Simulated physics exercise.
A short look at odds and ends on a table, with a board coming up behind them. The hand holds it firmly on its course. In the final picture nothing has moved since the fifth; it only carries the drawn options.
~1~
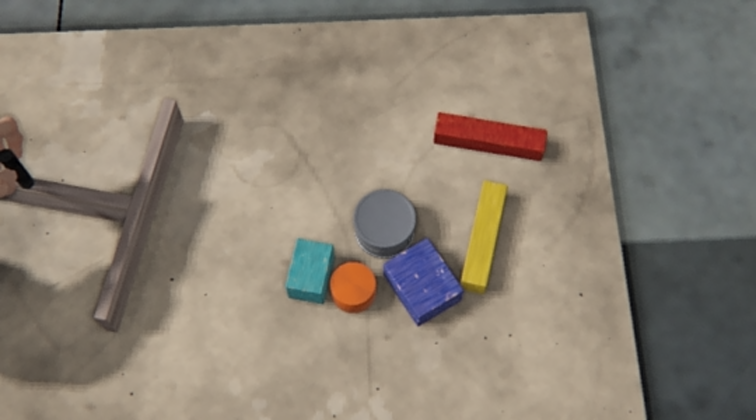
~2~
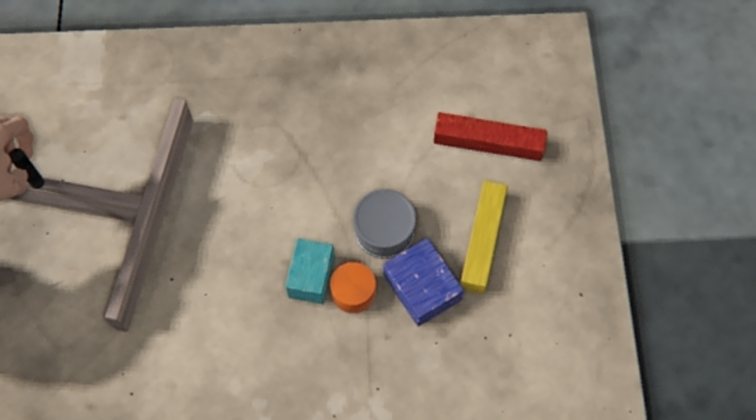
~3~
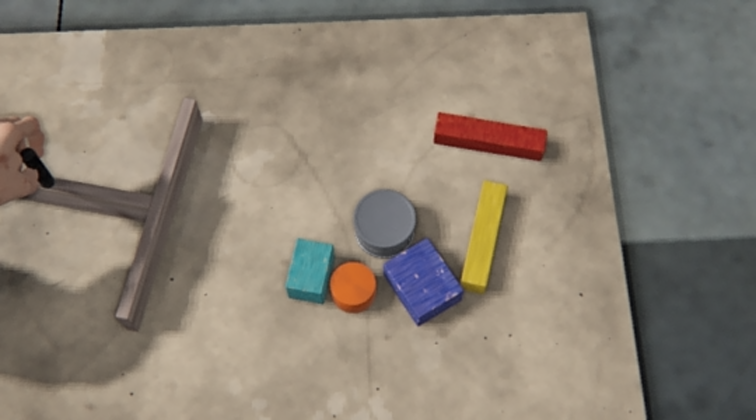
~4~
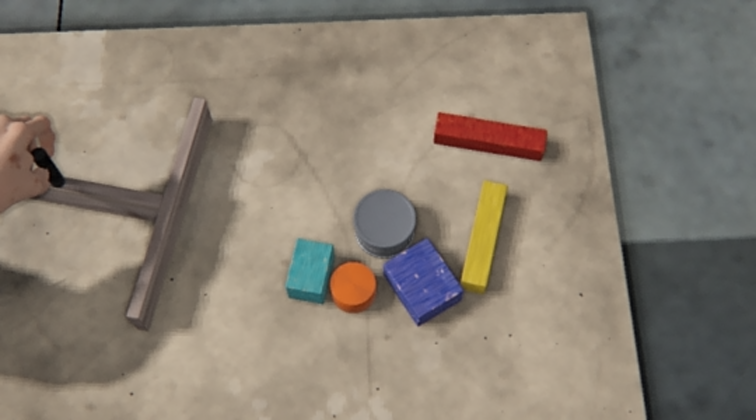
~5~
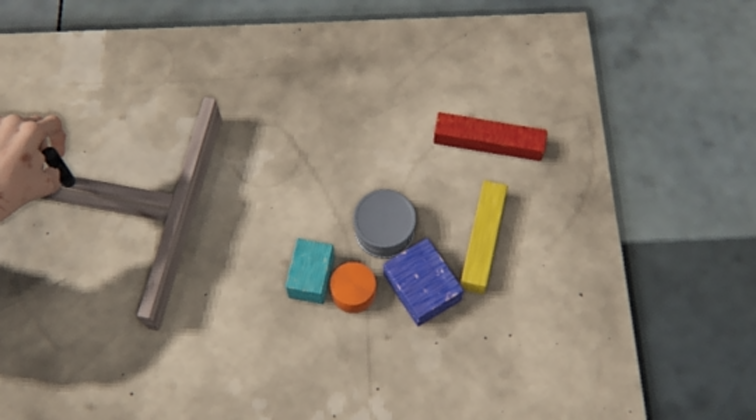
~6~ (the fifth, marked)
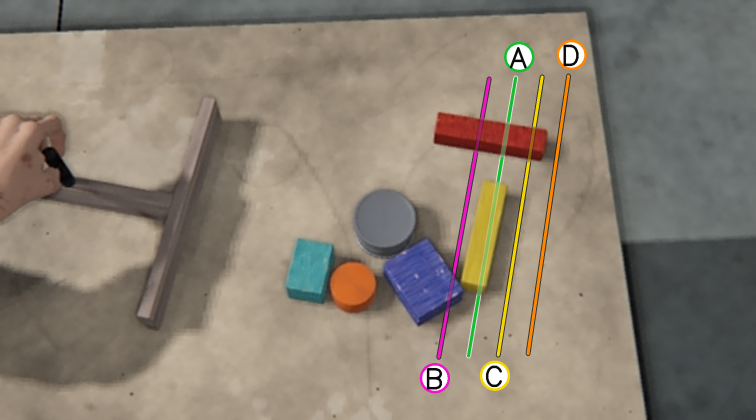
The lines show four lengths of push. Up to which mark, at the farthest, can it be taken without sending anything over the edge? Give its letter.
At C, and not beyond.
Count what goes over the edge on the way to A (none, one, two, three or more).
By then, none.
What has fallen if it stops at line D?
The red bar goes over.
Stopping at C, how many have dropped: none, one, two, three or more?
The count is none.
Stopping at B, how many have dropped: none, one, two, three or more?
In all, none.
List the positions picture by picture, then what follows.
The first frame shows grey tin (385, 224); turquoise block (311, 272); blue block (423, 282).
The second frame shows board (147, 203); red bar (490, 137).
The third frame shows board (158, 203); grey tin (385, 224).
The fourth frame shows board (168, 202); blue block (423, 282).
The fifth frame shows board (178, 202); red bar (490, 137); orange tin (353, 288); grey tin (385, 224).
On the marked copy, A at (494, 209); B at (466, 210); C at (522, 208); D at (550, 207).
With C. Early on, board (301, 197); red bar (490, 137); yellow bar (484, 237).
Further on, board (424, 192); yellow bar (518, 231); blue block (519, 284).
At the end, board (521, 188); red bar (590, 139); yellow bar (584, 212); nothing has fallen.
As for the rest, A is safe but short; B is safe but short; D drops the red bar.
